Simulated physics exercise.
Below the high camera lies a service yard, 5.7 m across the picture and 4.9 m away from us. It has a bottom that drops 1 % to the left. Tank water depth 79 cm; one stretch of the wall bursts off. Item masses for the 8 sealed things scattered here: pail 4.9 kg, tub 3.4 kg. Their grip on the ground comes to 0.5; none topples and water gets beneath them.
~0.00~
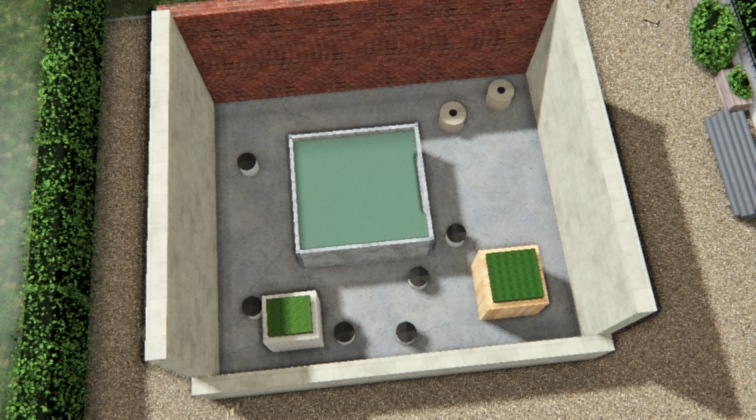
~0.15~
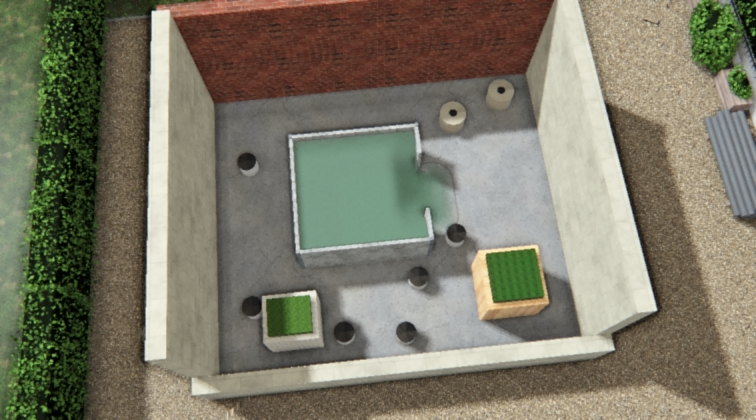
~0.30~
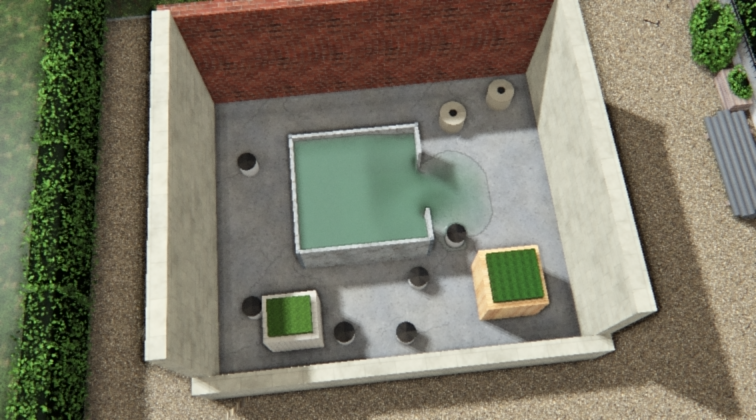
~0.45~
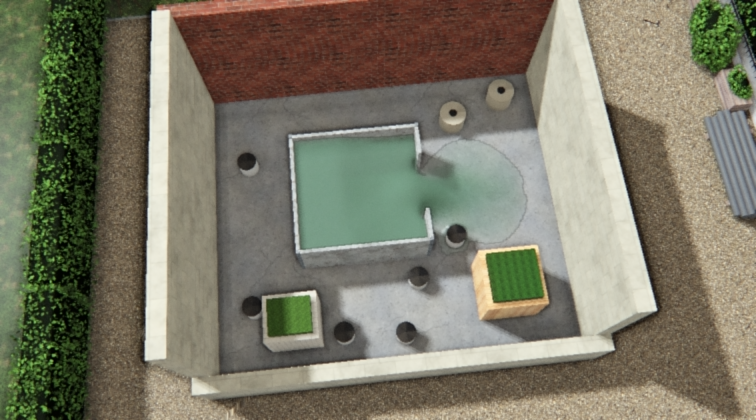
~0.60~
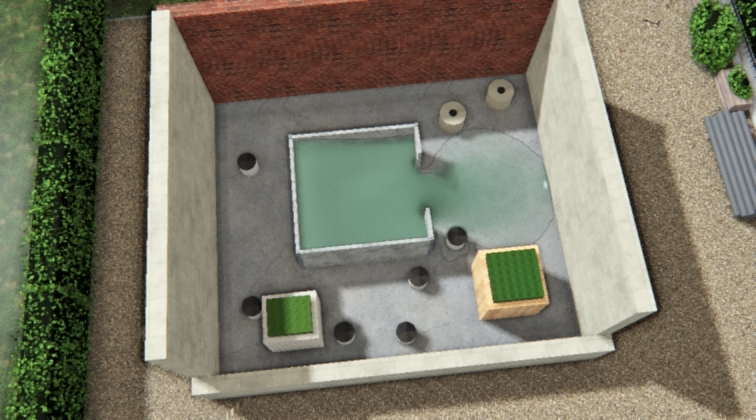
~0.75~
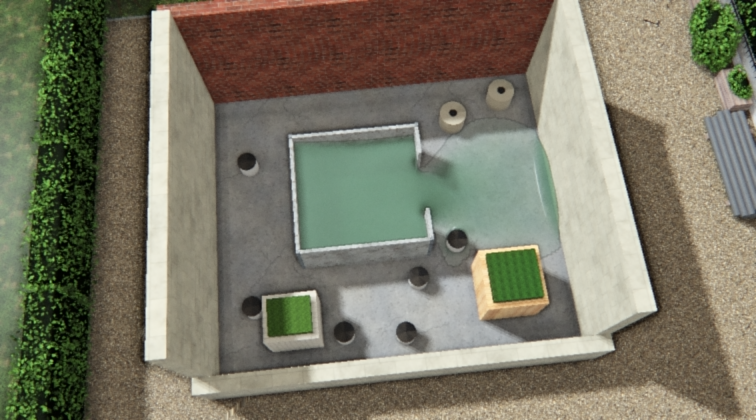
Green water bursting through the right side of a square tank, fanning across a walled grey yard and reaching the right wall.
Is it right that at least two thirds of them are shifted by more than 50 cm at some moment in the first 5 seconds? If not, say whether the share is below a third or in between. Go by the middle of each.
Share: High band, two thirds and up.
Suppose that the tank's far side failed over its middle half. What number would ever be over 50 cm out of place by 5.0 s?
The count would be 4.
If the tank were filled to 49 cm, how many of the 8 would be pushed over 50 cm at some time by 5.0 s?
With that change, 3 of them.
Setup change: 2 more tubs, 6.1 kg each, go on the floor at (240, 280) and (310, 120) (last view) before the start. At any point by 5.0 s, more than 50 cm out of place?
Listed in order, the answers are inside half a metre followed by beyond half a metre.
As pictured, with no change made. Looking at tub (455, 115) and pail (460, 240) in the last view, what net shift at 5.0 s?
80 cm and 60 cm.
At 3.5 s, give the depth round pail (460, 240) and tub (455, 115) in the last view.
5 and 3 cm.
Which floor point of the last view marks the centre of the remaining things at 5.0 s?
Near (332, 242).
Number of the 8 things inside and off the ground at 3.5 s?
Count: 2.
After 1.1 s 0 of 8 are over 50 cm from their spots; 0 afloat.
After 2.2 s 1 of 8 are over 50 cm from their spots; 1 afloat.
After 3.5 s 3 of 8 are over 50 cm from their spots; 2 afloat.
After 5.0 s 6 of 8 are over 50 cm from their spots, and 6 have been at some point; 3 afloat.
